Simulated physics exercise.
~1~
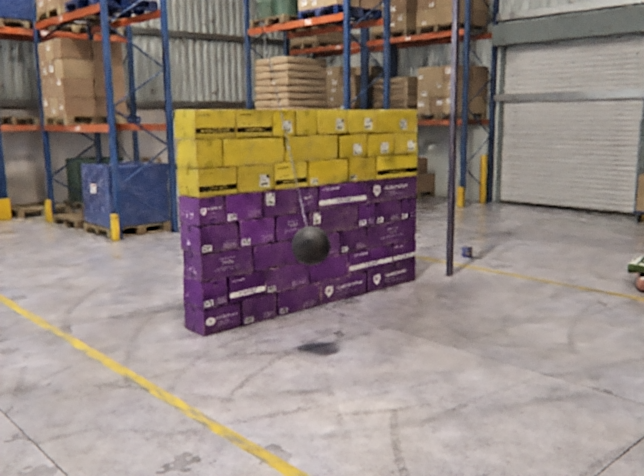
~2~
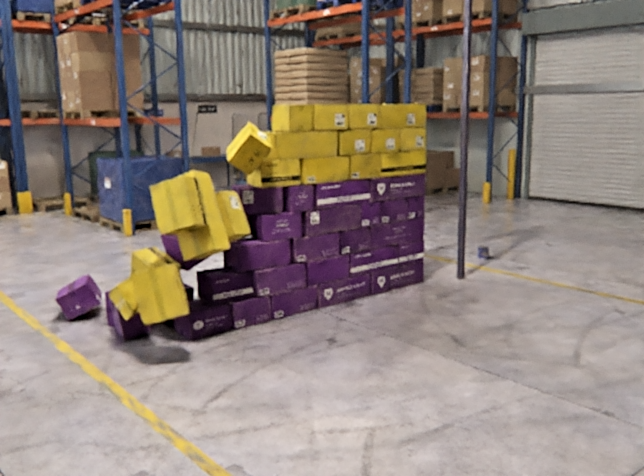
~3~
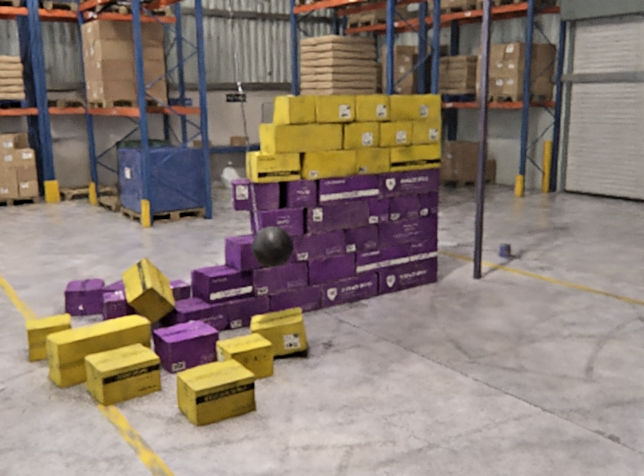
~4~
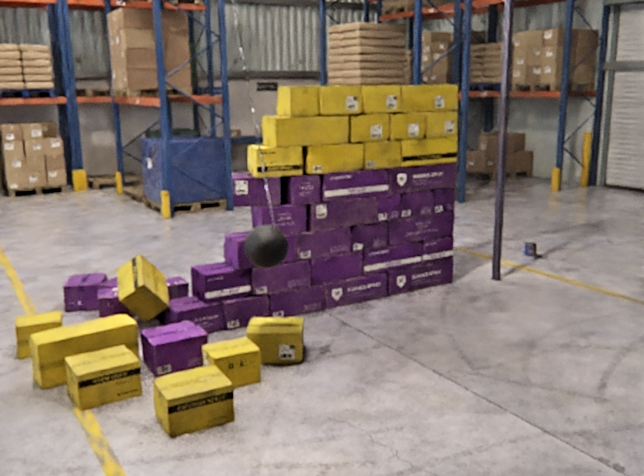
A dark ball hanging on a line swung at a wall of yellow and purple cartons in a warehouse, and the left end tumbled onto the floor, leaving scattered boxes in front while the right side stayed standing and the ball still hung there.
